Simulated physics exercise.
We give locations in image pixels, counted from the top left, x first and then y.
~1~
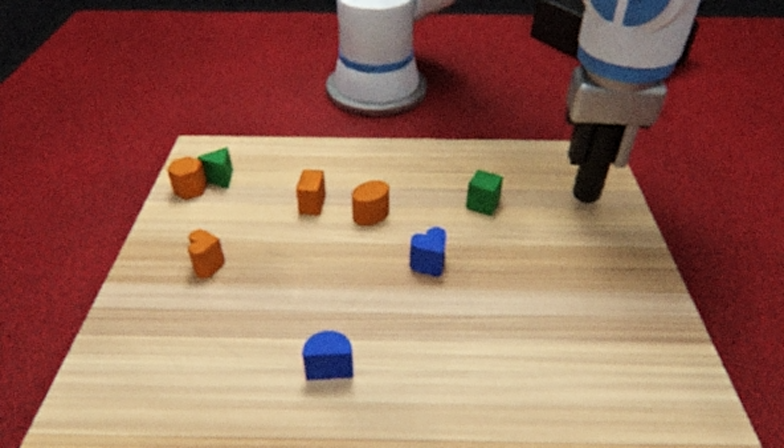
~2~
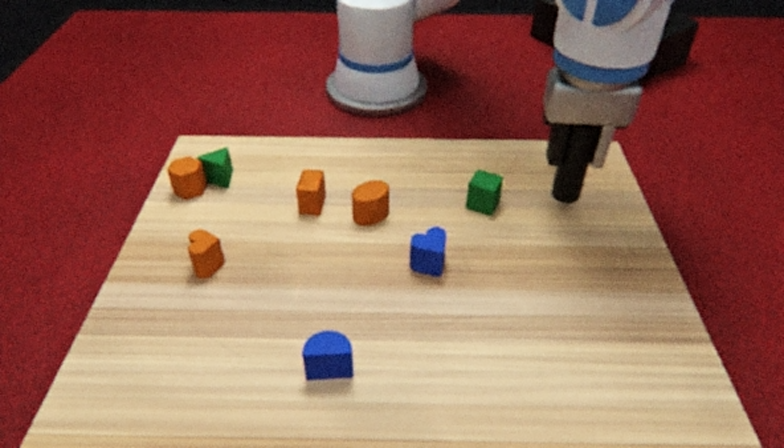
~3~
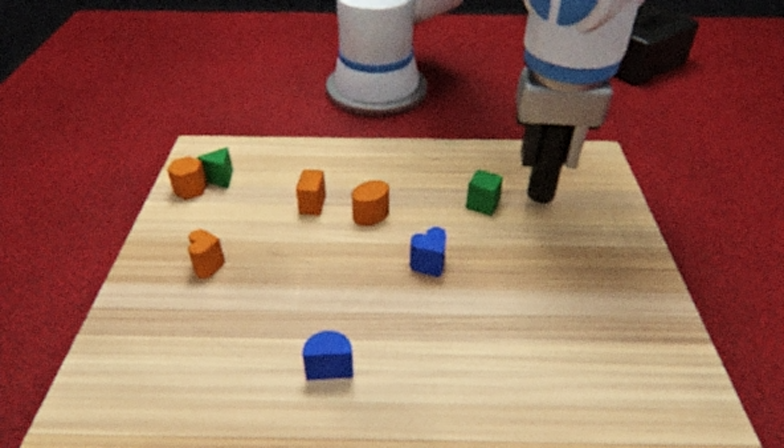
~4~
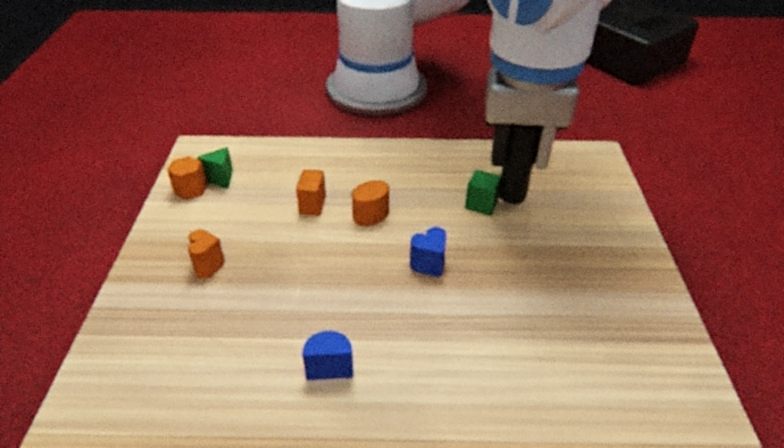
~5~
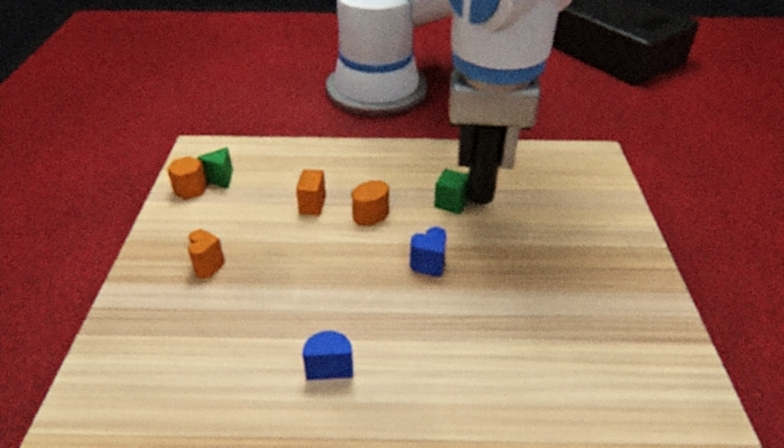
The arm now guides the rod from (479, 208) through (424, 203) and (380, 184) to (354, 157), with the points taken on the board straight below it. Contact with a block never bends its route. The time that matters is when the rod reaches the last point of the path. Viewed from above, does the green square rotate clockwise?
No, that is not how it ends up.
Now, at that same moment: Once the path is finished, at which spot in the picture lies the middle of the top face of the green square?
The top centre is at (350, 163).
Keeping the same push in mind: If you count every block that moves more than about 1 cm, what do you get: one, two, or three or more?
My answer is one.
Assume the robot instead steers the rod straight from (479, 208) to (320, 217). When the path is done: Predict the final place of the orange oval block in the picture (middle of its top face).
The point I'd pick in the picture is (295, 207).
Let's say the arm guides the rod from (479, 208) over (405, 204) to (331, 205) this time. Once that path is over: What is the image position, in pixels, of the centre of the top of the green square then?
The centre of its top will be at (355, 162).
What follows on the original path. One third of the way, rod (423, 192); green square (396, 173).
Two thirds of the way, rod (380, 173); green square (352, 163), turned 50° anticlockwise.
At the end, rod (354, 147); orange oval block unmoved; green square (350, 163), turned 55° anticlockwise.
